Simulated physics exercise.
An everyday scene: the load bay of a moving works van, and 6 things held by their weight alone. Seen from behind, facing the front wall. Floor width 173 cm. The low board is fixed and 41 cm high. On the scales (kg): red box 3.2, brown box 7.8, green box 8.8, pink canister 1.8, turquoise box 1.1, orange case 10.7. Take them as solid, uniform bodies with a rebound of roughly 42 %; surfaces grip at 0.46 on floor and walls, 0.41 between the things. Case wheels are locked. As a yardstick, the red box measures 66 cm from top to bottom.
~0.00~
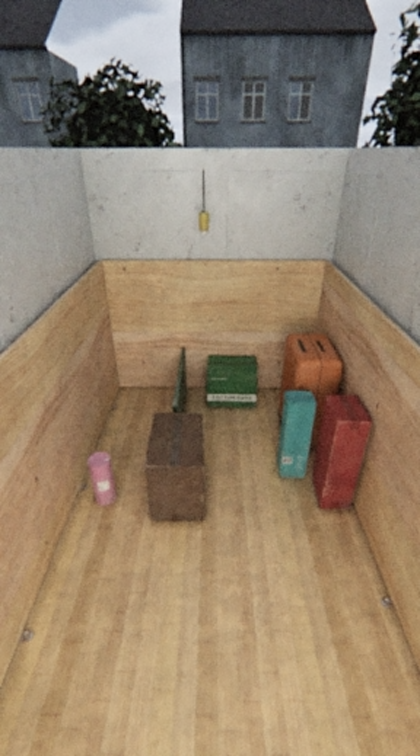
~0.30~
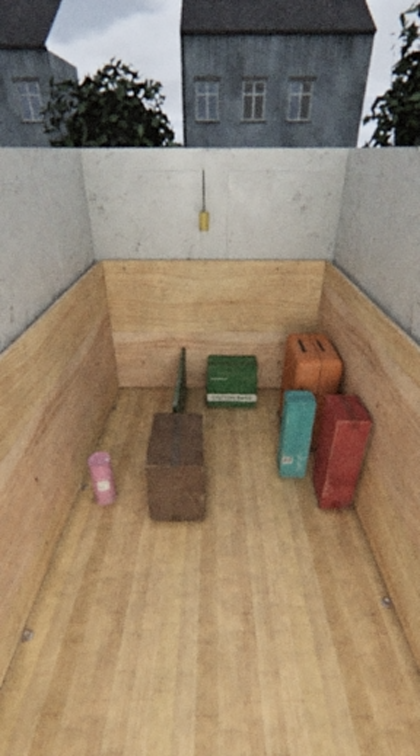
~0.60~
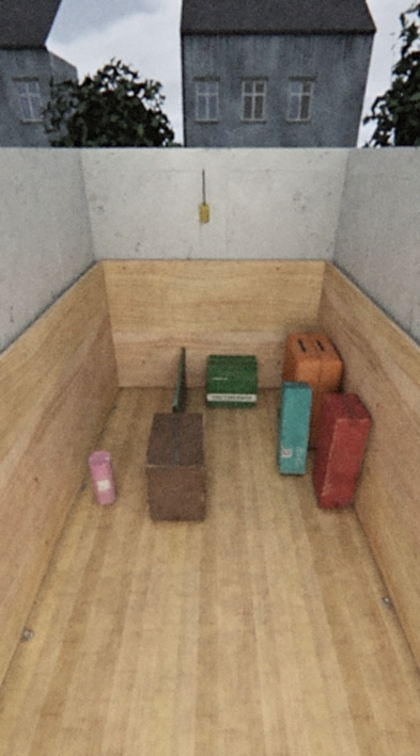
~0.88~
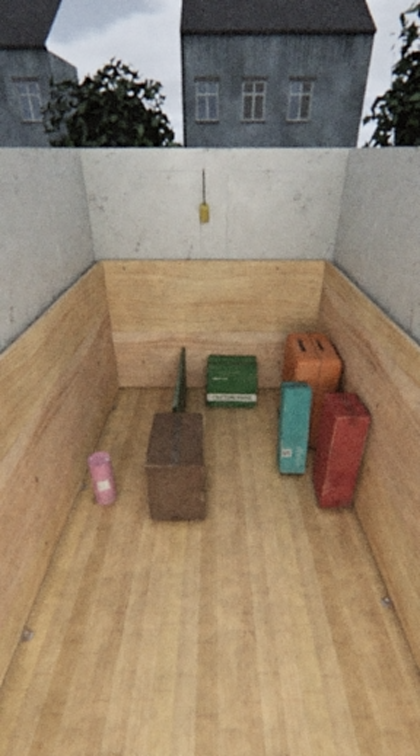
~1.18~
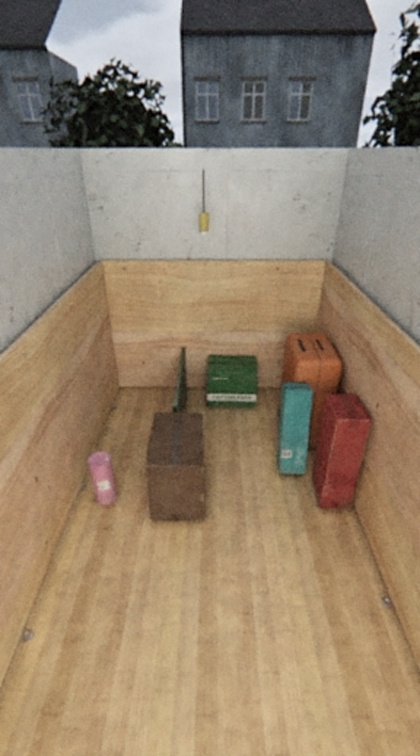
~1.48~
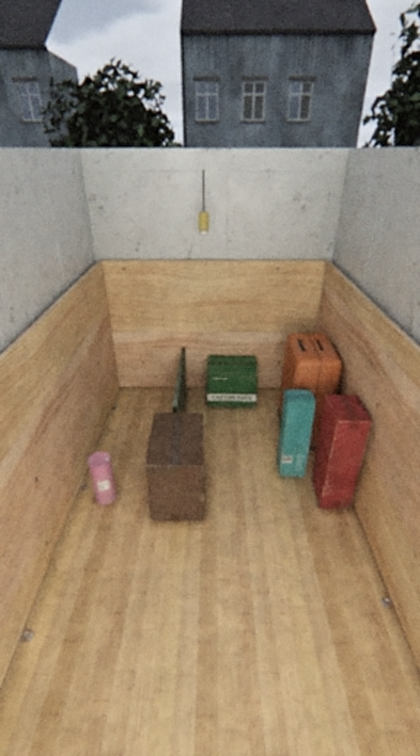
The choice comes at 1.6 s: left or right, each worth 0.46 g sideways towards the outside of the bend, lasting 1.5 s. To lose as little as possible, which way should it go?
The load fares better going left.
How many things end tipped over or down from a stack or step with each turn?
Turning left 1, turning right 3.
Turning left. At 2.28 s, force 0.46 g right; red box slid 2 cm near (342, 453); pink canister leaning 24°; turquoise box leaning 14°.
After 2.78 s, force 0.46 g right; brown box slid 17 cm near (206, 465); red box slid 2 cm near (342, 453); pink canister on its side.
After 4.48 s, no push; brown box slid 29 cm near (225, 465); pink canister on its side; turquoise box leaning 5°.
At rest (6.8 s), tipped over in the van, pink canister; not toppled but over 15 cm from the start, brown box and turquoise box; the other 3 in place, give or take 15 cm. Seen from the same camera at the end, red box near (341, 453), brown box near (225, 465).
Turning right instead, red box, turquoise box and orange case tipped over or down from a stack or step, 3 of 6 in all.
